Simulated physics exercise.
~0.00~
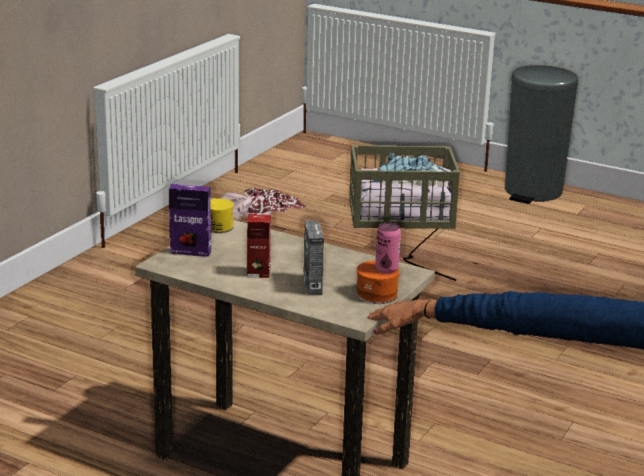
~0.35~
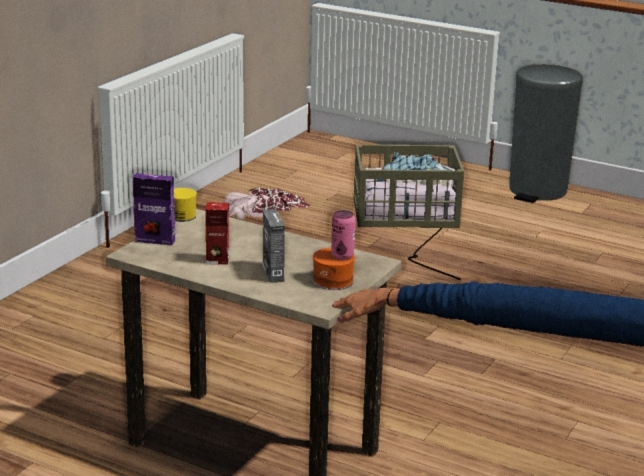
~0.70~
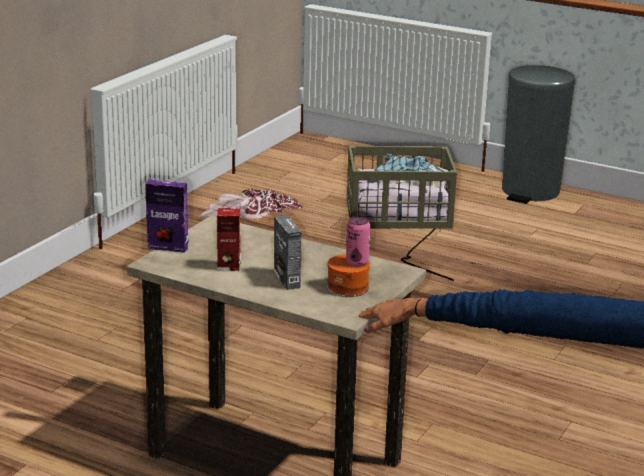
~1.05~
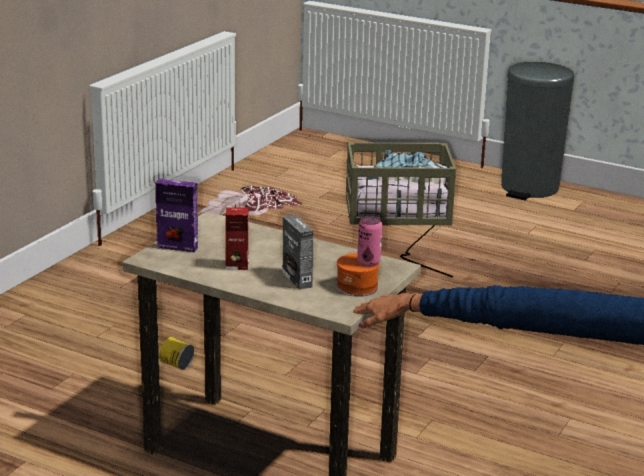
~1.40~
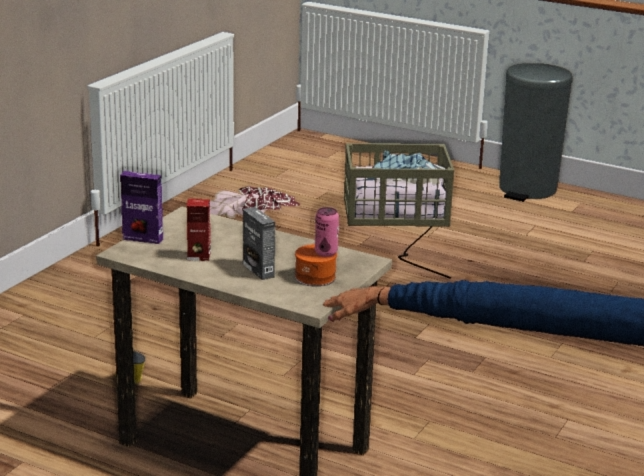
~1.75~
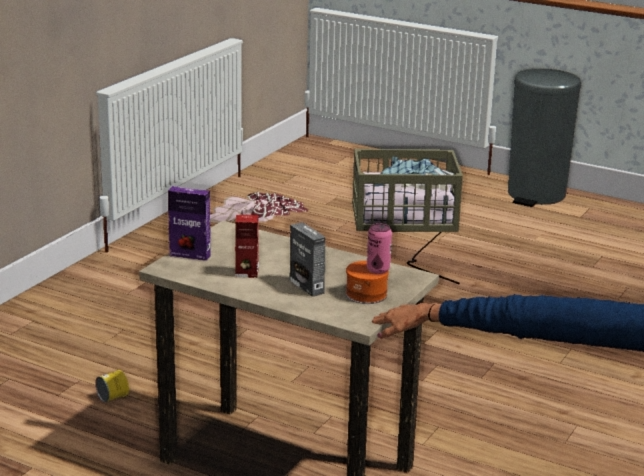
To begin with, a hand on a blue-sleeved arm holds the right corner of a small table carrying six items, among them a purple packet, a yellow tub and a pink can. The hand shoves the table left, and everything on top travels with it, still upright. As the table is pulled back right, the yellow tub disappears from view, then shows up beneath the tabletop, tipped over. The table goes left once more, with the tub partly hidden behind a leg. Finally it returns right, leaving the tub lying on the floorboards at left while the other five items remain on top.
